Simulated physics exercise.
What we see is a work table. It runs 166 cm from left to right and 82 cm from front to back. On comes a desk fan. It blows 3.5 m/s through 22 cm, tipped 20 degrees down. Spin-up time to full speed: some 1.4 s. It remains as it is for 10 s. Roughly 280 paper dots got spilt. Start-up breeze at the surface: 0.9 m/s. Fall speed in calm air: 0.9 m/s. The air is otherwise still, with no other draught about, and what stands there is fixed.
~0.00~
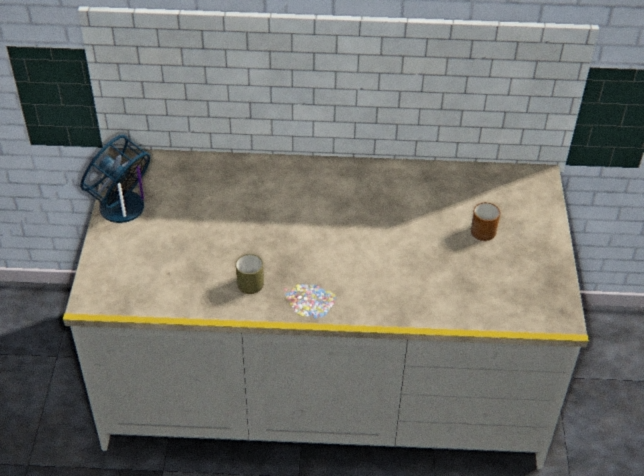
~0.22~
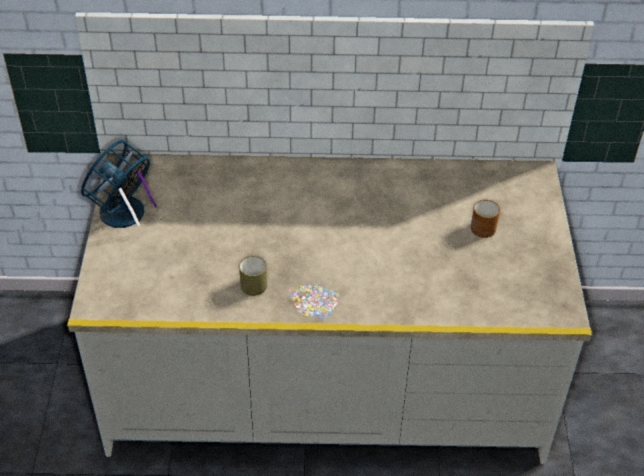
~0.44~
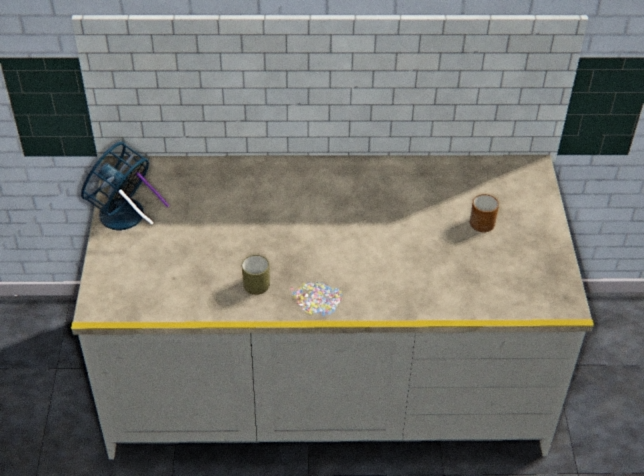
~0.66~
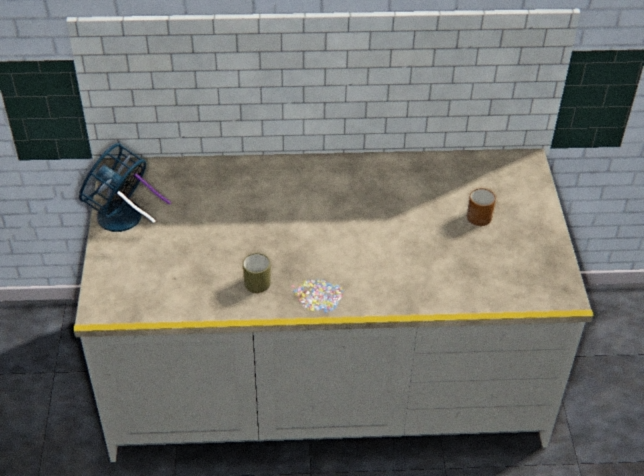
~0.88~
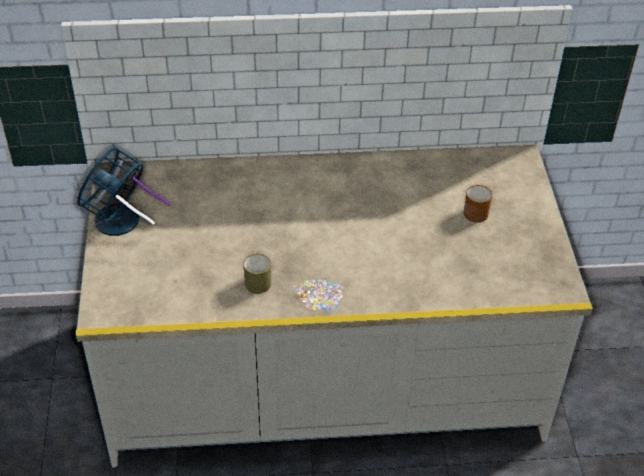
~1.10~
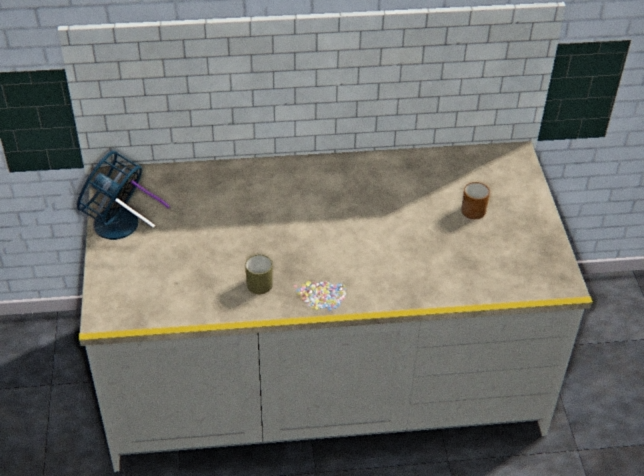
On a work table, a desk fan starts up while the paper dots barely stir.
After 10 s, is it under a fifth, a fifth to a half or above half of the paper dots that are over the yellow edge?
It is over fifty percent.
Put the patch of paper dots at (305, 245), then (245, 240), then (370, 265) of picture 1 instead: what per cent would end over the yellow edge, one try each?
First try near 3 %, second near 10 %, third near 15 %.
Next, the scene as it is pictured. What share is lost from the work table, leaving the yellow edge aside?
20 %.
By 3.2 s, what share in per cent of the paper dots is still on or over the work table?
Roughly 2 %.
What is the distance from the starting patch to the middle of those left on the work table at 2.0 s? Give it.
About 10 cm.
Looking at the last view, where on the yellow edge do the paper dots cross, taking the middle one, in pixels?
Midpoint of crossings, approx. (492, 310).
After 2.0 s, 9 % are over the yellow edge; the middle of those still in play is near (352, 289); 3 % have settled or left.
After 3.2 s, 76 % are over the yellow edge; 92 % have settled or left.
After 5.5 s, 78 % are over the yellow edge; 100 % have settled or left.
After 10.0 s, at the end, 78 % are over the yellow edge.
